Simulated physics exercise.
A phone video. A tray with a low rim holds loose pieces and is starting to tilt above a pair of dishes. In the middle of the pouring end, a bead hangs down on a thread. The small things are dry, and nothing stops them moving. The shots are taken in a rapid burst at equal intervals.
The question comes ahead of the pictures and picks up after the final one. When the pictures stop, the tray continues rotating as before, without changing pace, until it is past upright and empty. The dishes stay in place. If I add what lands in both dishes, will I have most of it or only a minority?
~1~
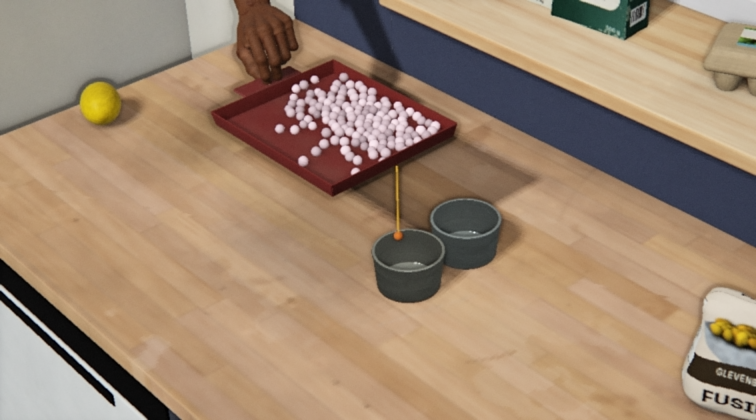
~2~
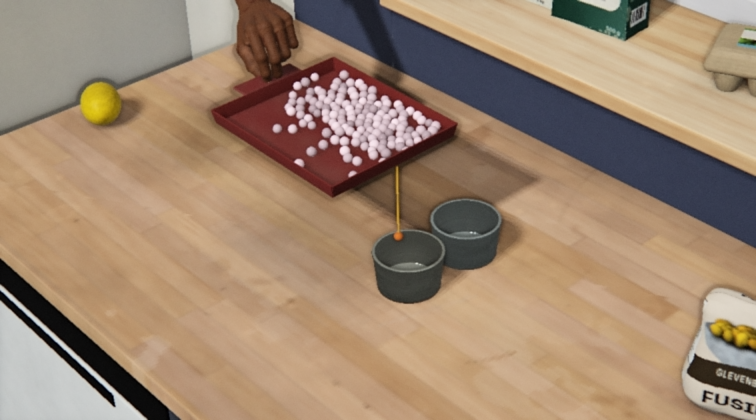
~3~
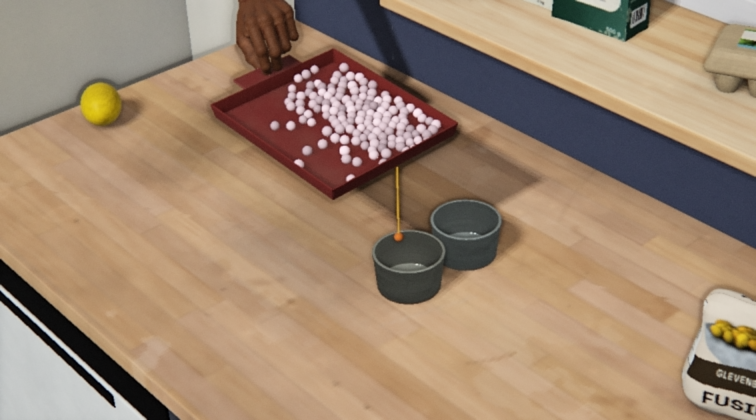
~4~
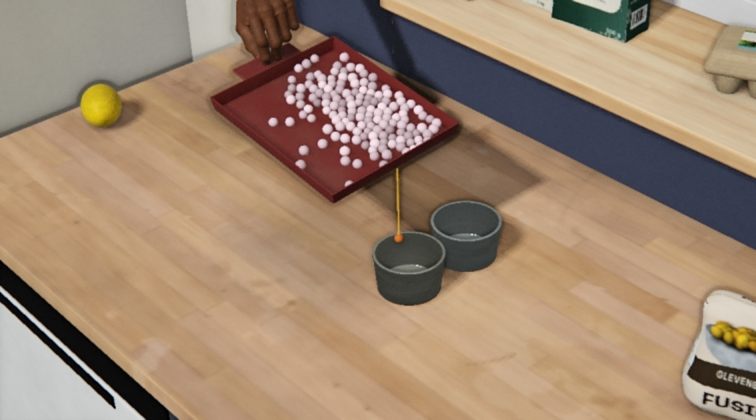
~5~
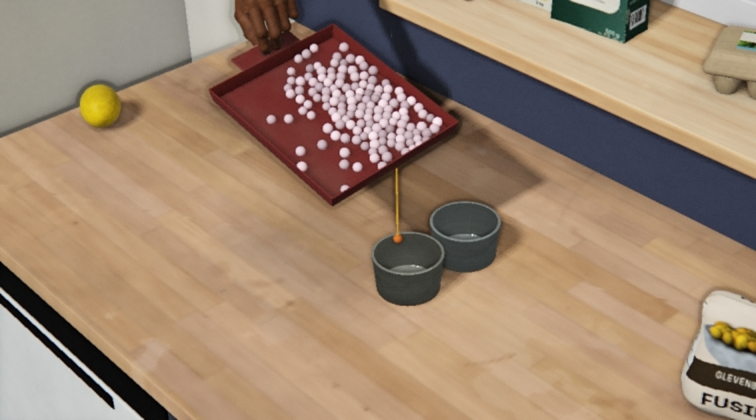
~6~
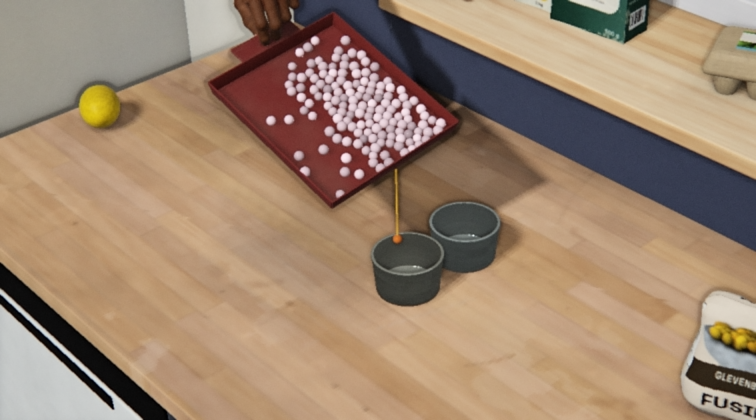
You will have only a minority.
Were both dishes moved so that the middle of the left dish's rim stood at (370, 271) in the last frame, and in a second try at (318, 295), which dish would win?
In the first try it's the one on the left, and in the second it's the one on the left.
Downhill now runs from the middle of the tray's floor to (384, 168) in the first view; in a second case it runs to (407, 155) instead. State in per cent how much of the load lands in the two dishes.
Lab note: Case 1 near 10 %, case 2 near 50 %.
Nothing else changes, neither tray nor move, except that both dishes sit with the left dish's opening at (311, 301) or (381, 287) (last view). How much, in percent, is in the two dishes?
First placement: Some 60 %; second placement: Some 50 %.
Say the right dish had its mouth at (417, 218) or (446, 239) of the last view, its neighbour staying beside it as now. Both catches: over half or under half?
Taking the tries in order: A minor share, followed by a minor share.
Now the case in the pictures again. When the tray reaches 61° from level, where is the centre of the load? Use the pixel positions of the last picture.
Centre estimate: (360, 167).
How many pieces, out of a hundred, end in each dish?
Left dish: 0 per cent; right dish: 0 per cent.
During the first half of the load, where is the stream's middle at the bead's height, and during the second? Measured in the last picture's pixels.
The first part passes (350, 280); everything after passes (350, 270).
Just after the last frame, tray tipped steeply; almost all on the tray; just a few outside both; about a tenth in the air.
A moment on, tray tipped right over; about a tenth on the tray; just a few in the left dish; roughly two thirds outside both; roughly a quarter in the air.
Further on, tray tipped past a quarter turn; just a few in the left dish; just a few in the right dish; almost all outside both.
When it is over, tray tipped past a quarter turn; just a few in the left dish; just a few in the right dish; almost all outside both.
